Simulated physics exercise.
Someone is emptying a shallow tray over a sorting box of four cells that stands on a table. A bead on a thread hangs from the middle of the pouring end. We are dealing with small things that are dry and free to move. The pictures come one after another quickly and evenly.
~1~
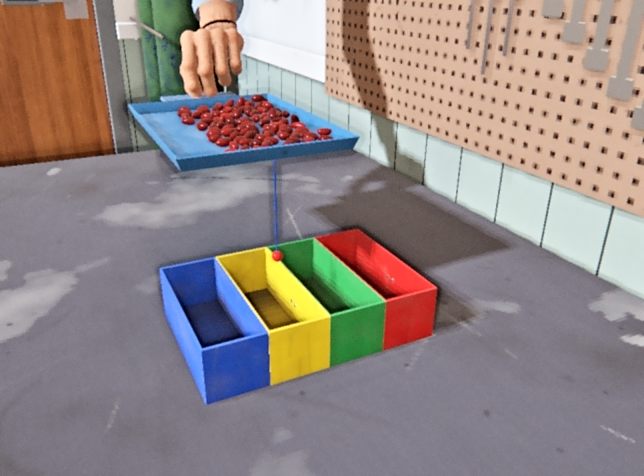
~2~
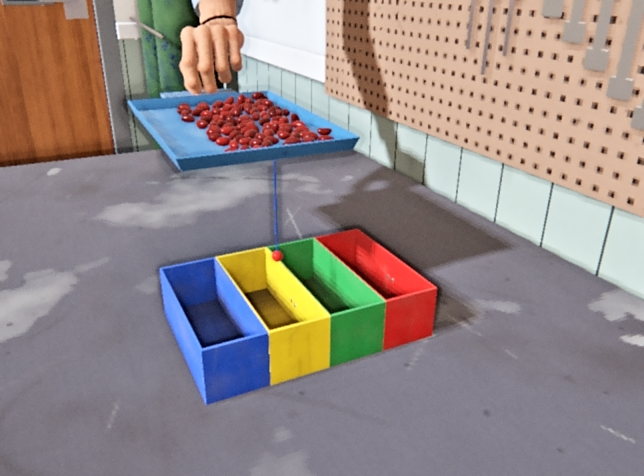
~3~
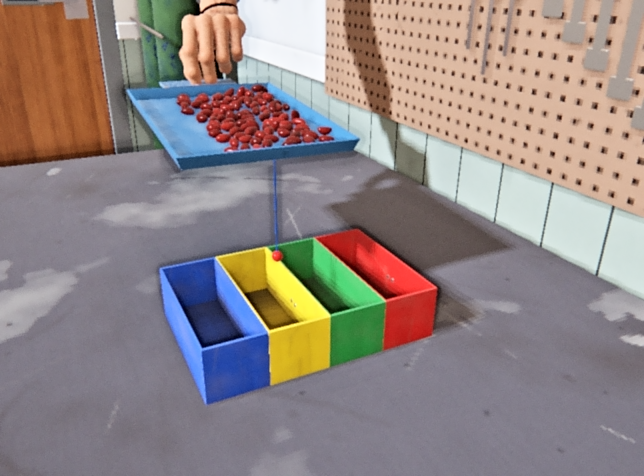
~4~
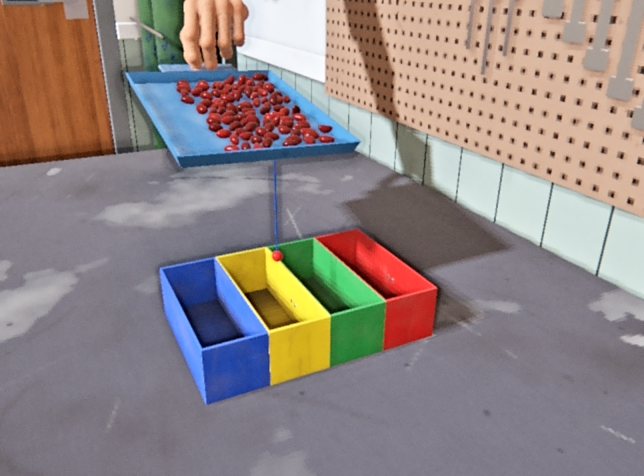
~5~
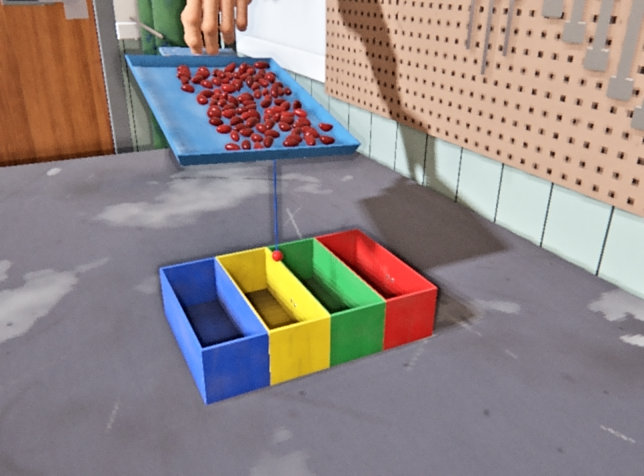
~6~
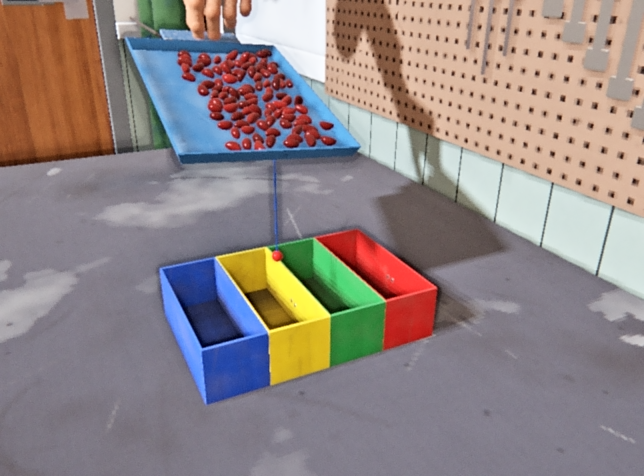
A blue tray of dark red beans is held above a grey, pale-blotched tabletop, seen from slightly above by a still camera, with a pegboard wall at right. Below it sits an open box with blue, yellow, green and red cells from left to right, a small red bead hanging over it. A hand behind the tray rises as its far side tilts upward, and the beans spread slightly toward the near right.
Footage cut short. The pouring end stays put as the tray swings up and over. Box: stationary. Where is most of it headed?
Mostly to the red cell.
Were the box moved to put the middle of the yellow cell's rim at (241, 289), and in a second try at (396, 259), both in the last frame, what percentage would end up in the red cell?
You'd end up with around 40 per cent and then around 0 per cent.
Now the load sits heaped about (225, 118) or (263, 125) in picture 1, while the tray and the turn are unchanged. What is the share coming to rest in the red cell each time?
30 per cent for the first try, 40 per cent for the second.
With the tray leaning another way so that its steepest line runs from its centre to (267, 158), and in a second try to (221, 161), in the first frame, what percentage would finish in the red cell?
Respectively 10 % and 0 %.
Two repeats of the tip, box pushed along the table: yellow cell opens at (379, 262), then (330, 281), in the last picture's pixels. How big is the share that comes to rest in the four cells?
Result, in turn: 80 %, 100 %.
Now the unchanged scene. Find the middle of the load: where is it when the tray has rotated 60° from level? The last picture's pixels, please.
The load is centred near (296, 96).
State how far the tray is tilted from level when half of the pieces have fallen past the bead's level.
I'd say close to 95 degrees.
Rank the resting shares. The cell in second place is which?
Rank 2: The green cell.
Just after the last frame, tray tipped steeply; every one on the tray.
A moment on, tray tipped right over; roughly a quarter on the tray; roughly a third in the red cell; roughly a quarter in the green cell; about a tenth in the yellow cell; just a few in the blue cell; roughly a quarter falling or outside the box.
Further on, tray tipped past a quarter turn; roughly half in the red cell; roughly a third in the green cell; roughly a quarter in the yellow cell; just a few in the blue cell; just a few falling or outside the box.
When it is over, tray tipped past a quarter turn; roughly half in the red cell; roughly a third in the green cell; roughly a quarter in the yellow cell; just a few in the blue cell; just a few outside the box.
